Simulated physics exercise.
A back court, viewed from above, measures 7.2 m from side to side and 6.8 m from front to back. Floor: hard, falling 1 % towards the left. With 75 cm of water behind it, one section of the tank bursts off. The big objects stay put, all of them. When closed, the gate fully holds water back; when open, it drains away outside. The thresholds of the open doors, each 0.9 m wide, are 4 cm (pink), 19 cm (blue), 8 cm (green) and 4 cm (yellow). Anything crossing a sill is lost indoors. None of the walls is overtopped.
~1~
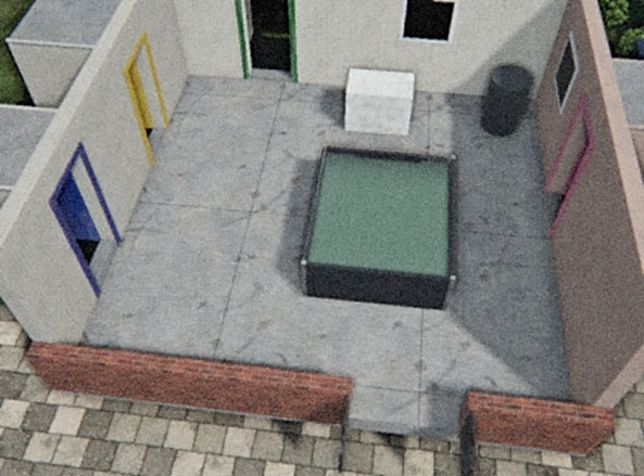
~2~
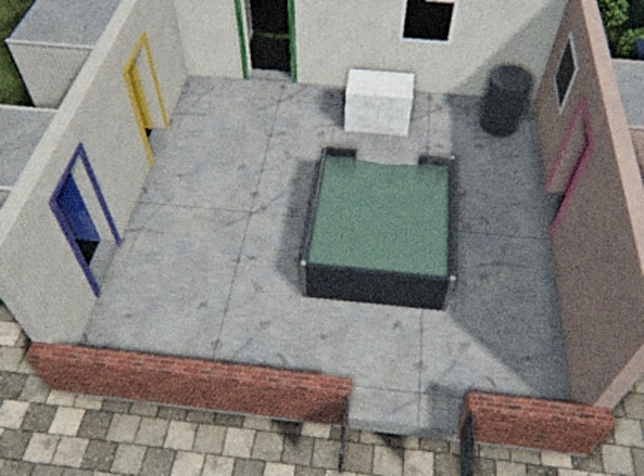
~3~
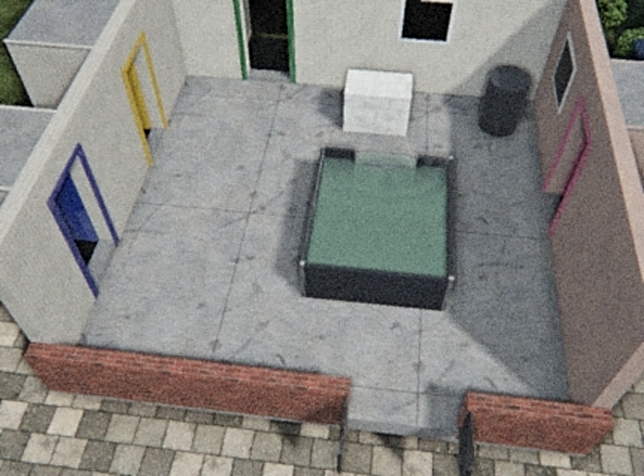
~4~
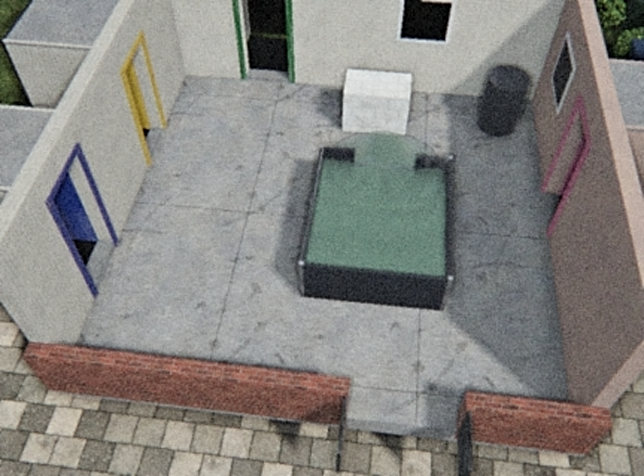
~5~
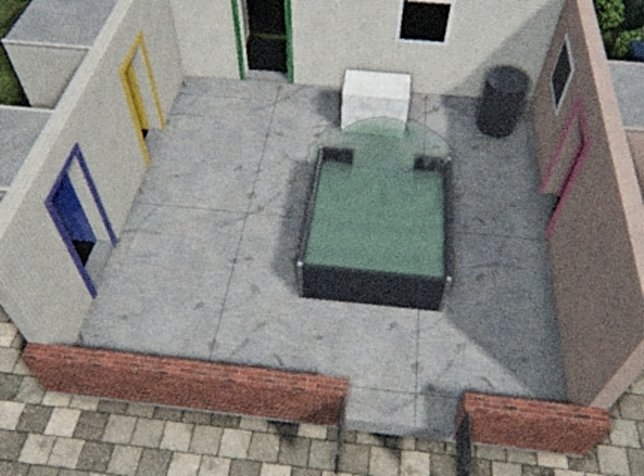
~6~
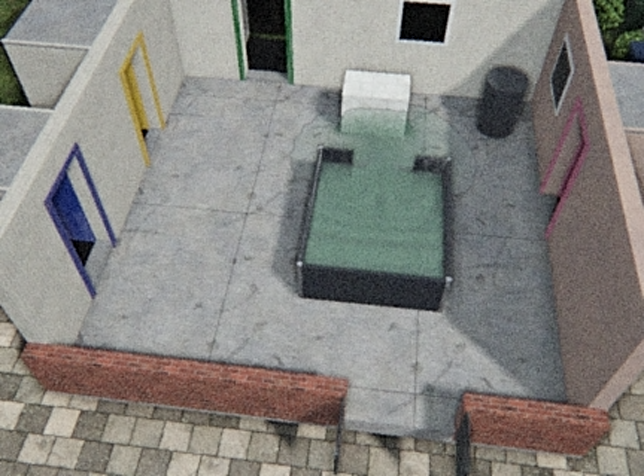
Green water poured out through a gap that opened in the far side of a dark tank in a walled courtyard, then spread across the grey floor toward and around the white block behind it.
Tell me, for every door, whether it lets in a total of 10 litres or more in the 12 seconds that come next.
For every door: The pink door does; the blue door does not; the green door does; the yellow door does.
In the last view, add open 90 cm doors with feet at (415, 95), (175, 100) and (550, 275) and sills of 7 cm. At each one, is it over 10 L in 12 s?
Check each in turn: The first succeeds, the second succeeds, the third fails.
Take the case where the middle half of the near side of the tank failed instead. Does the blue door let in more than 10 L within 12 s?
Note: Blue door, short of the mark.
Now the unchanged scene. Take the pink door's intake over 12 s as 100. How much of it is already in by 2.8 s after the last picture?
About 0%.
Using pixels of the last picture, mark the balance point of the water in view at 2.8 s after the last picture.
Around (366, 185) in the last picture.
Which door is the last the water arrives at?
The answer is the blue door.
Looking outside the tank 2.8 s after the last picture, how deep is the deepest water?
I'd put it at close to 30 cm.
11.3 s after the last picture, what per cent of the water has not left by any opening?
Roughly 84 percent.
Then, 0.7 s after the last picture water covers 20 % of the floor and is deepest (52 cm) near (377, 138); pink door not reached, blue door not reached, green door not reached, yellow door not reached.
Then, 1.5 s after the last picture water covers 35 % of the floor and is deepest (47 cm) near (377, 138); pink door not reached, blue door not reached, green door 12 cm at the sill, 2 L in, yellow door 4 cm at the sill, 0 L in.
Then, 2.8 s after the last picture water covers 55 % of the floor and is deepest (30 cm) near (377, 138); pink door 8 cm at the sill, 1 L in, blue door not reached, green door 9 cm at the sill, 10 L in, yellow door 14 cm at the sill, 66 L in.
Then, 6.3 s after the last picture water covers 85 % of the floor and is deepest (18 cm) near (377, 138); pink door 6 cm at the sill, 22 L in, blue door 7 cm at the sill, 0 L in, green door 8 cm at the sill, 29 L in, yellow door 11 cm at the sill, 177 L in.
Then, 11.3 s after the last picture water covers 100 % of the floor and is deepest (13 cm) near (64, 370); pink door 3 cm at the sill, 27 L in, blue door 7 cm at the sill, 0 L in, green door 6 cm at the sill, 45 L in, yellow door 9 cm at the sill, 270 L in.
